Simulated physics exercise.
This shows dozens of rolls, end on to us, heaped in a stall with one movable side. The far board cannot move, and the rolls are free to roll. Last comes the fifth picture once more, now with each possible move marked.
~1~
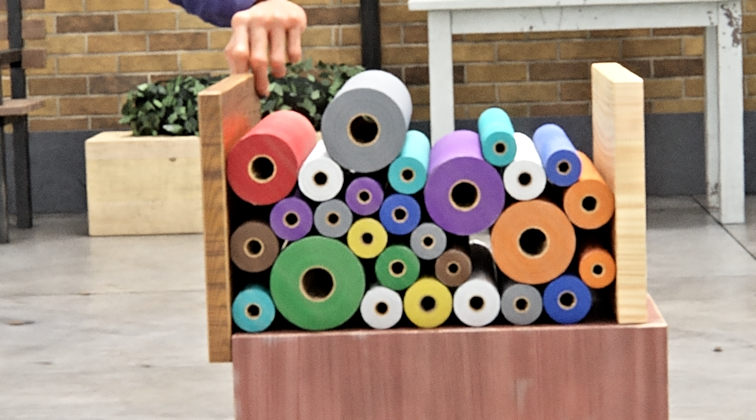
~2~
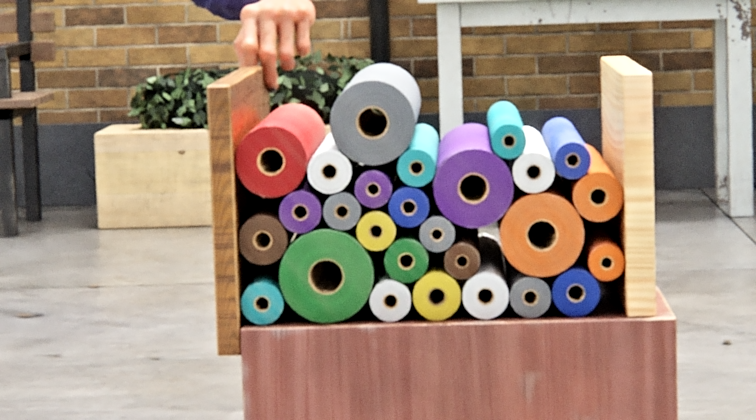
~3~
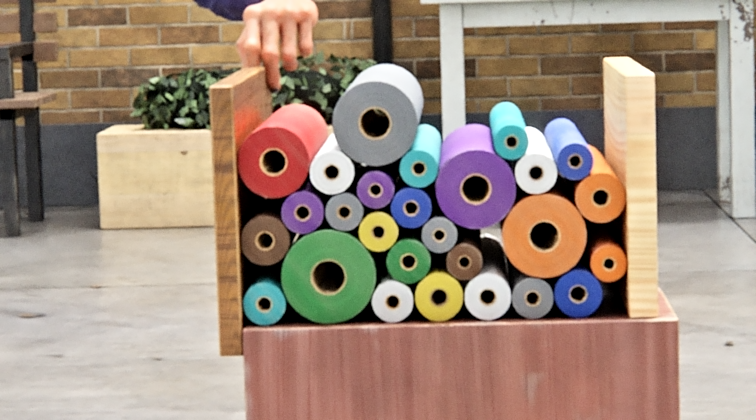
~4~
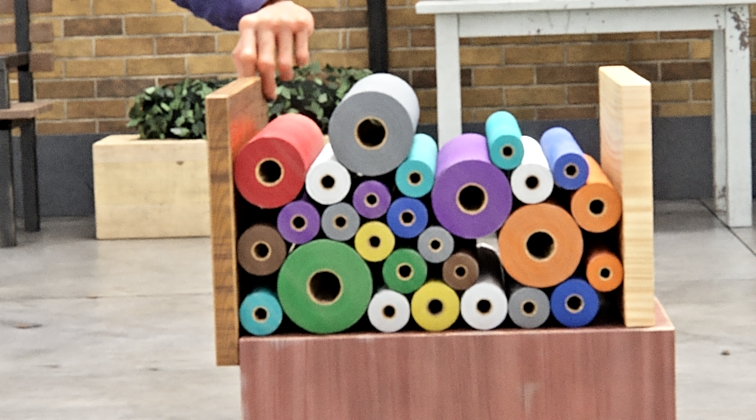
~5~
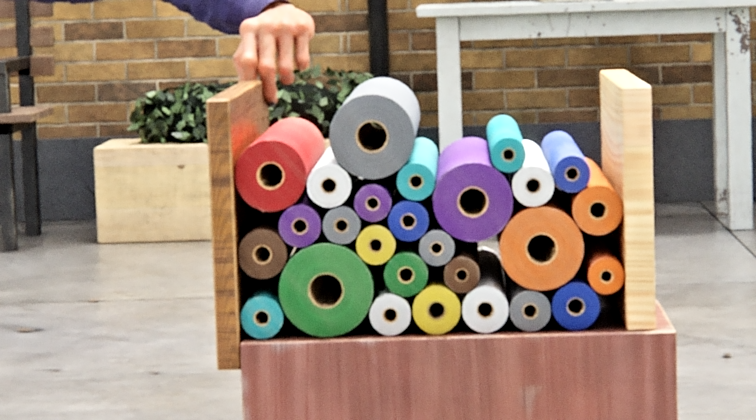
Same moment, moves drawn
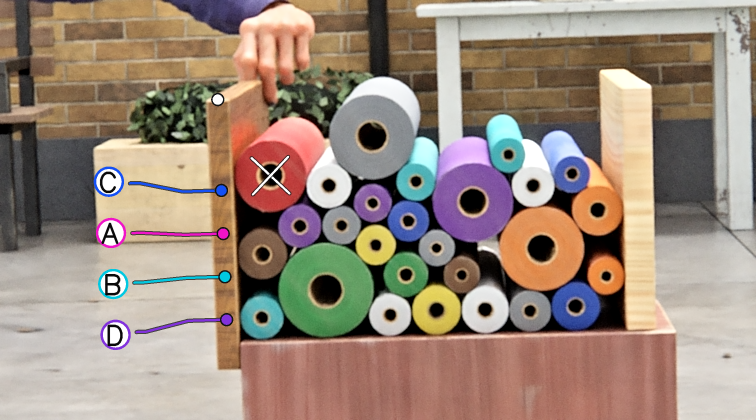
The whole view wobbled slightly, but the colourful rolls stayed piled between two wooden boards with no clear movement among them, while someone's hand stayed at the top of the left board.
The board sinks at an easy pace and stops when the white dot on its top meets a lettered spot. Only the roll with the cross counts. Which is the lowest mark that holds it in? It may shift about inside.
Stop at A.
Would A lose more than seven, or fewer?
It loses fewer than seven.
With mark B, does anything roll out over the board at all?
Yes.
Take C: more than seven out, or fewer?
It loses fewer than seven.
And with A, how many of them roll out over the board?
At A the number is none.
On the marked copy, A at (223, 234); B at (225, 277); C at (222, 191); D at (227, 319); the cross at (270, 176); the white dot at (218, 100).
Taking A. A third of the way, top of the board (233, 165).
Two thirds of the way, top of the board (236, 232).
When it is over, top of the board (236, 232), none out over the board, the crossed one still inside.
As for the rest, B lets the crossed one out; C keeps the crossed one inside; D lets the crossed one out.
